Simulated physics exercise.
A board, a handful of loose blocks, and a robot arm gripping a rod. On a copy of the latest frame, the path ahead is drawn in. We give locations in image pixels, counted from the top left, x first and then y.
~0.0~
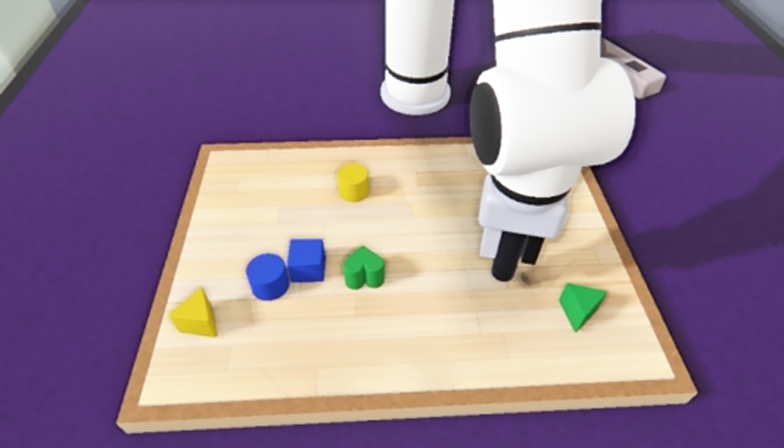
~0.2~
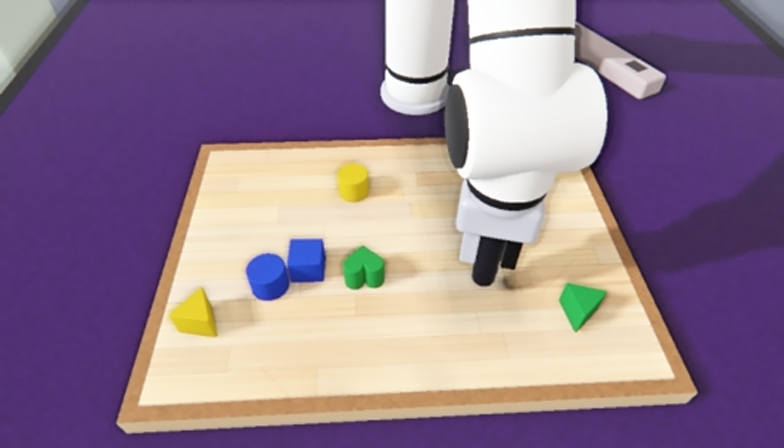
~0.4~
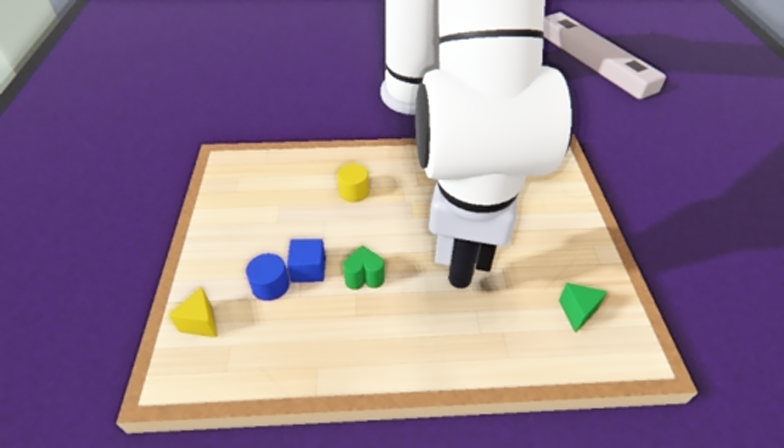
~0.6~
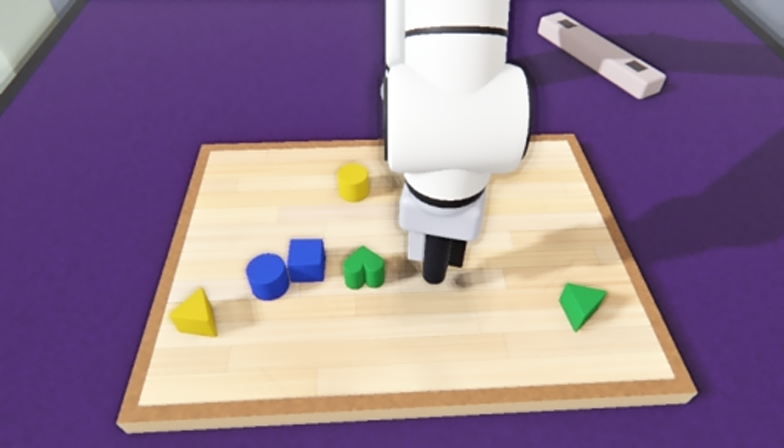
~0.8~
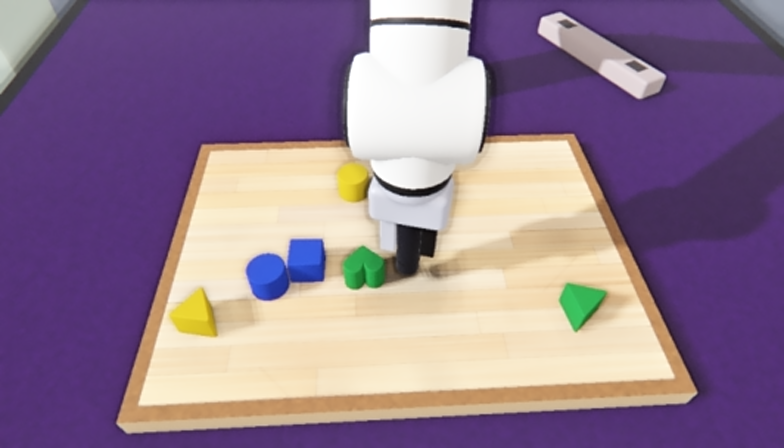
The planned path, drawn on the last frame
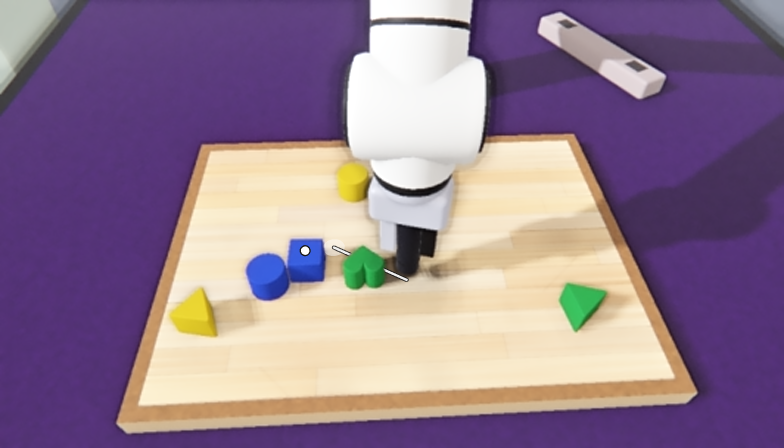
On a wooden board over purple, a white robot arm moves a dark rod left toward a green heart-shaped block, blocks staying still.
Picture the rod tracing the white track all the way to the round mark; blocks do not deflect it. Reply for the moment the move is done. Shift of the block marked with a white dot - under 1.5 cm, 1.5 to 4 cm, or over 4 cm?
It will fall in the lowest band, under 1.5 cm.
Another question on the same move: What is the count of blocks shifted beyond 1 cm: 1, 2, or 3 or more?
The count will be 1.
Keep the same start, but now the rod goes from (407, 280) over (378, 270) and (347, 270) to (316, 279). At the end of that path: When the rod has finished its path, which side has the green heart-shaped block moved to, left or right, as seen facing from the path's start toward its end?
The green heart-shaped block goes left.
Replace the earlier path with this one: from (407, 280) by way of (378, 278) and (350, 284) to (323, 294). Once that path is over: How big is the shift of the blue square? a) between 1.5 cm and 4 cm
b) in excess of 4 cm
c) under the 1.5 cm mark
Answer: A.
Drawn move, from (407, 280) to (334, 248); the dot is on the blue square.
What follows on the original path. One third of the way, rod at (380, 255); green heart-shaped block at (352, 259).
Two thirds of the way, rod at (356, 244); green heart-shaped block at (345, 260), turned 15° anticlockwise.
At the end, rod at (332, 234); blue square still; green heart-shaped block at (345, 260), turned 15° anticlockwise.
